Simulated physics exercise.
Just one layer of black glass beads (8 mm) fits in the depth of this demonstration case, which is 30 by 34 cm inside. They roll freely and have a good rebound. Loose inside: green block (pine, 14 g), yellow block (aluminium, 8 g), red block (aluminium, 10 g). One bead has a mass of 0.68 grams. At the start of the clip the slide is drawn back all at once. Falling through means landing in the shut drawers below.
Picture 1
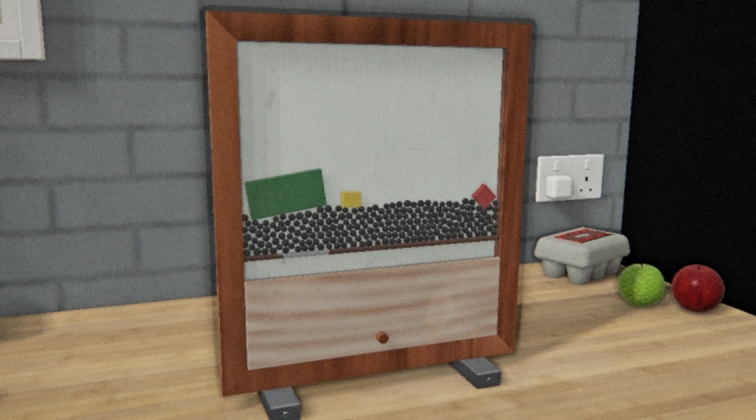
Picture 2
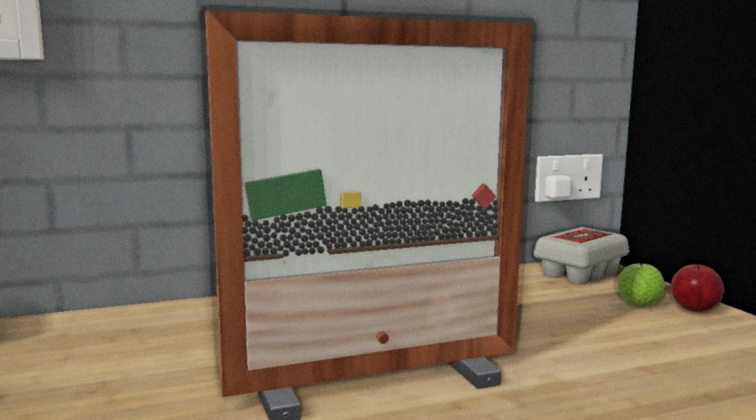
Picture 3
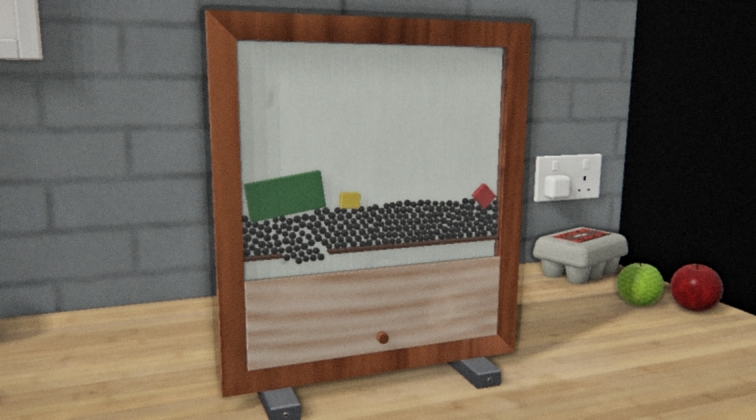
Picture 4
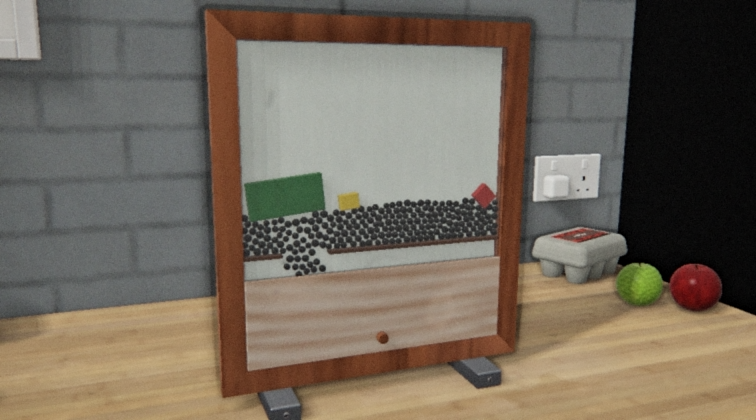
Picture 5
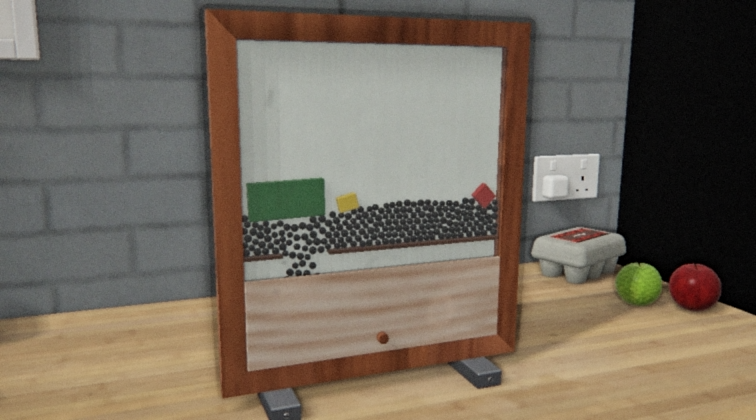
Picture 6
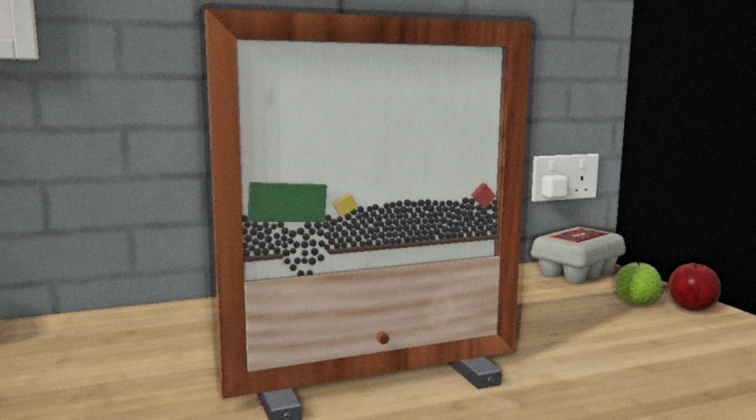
On a wooden kitchen counter against a grey brick wall, seen from the front and slightly to one side, stands a wood-framed, clear-fronted case. Inside, black beads lie on a thin shelf above a pale drawer, topped by green, yellow and red blocks from left to right. A slide beneath the left part disappears, beads drop through the gap, and the green block levels while the yellow tilts.
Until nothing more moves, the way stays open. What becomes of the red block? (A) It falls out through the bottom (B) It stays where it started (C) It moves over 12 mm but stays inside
B, it stays where it started.
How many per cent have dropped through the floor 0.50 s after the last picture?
Roughly 30 %.
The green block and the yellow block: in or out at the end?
Result - green: Retained, yellow: Retained.
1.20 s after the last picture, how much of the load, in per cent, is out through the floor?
Estimate: About 30 per cent.
Then, 0.15 s later than the last picture, 25 % are out; green block moved 2.7 cm tilted 34°; yellow block moved 3.3 cm tilted 80°; red block moved 0.0 cm tilted 46°.
Then, 0.50 s later than the last picture, 30 % are out; green block moved 3.1 cm tilted 44°; yellow block moved 4.0 cm tilted 77°; red block moved 0.0 cm tilted 46°.
Then, 1.20 s later than the last picture, 30 % are out; green block moved 3.1 cm tilted 44°; yellow block moved 4.0 cm tilted 77°; red block moved 0.0 cm tilted 46°.
At rest 1.4 s after the last picture, 30 % are out; green block moved 3.1 cm tilted 44°; yellow block moved 4.0 cm tilted 77°; red block moved 0.0 cm tilted 46°.
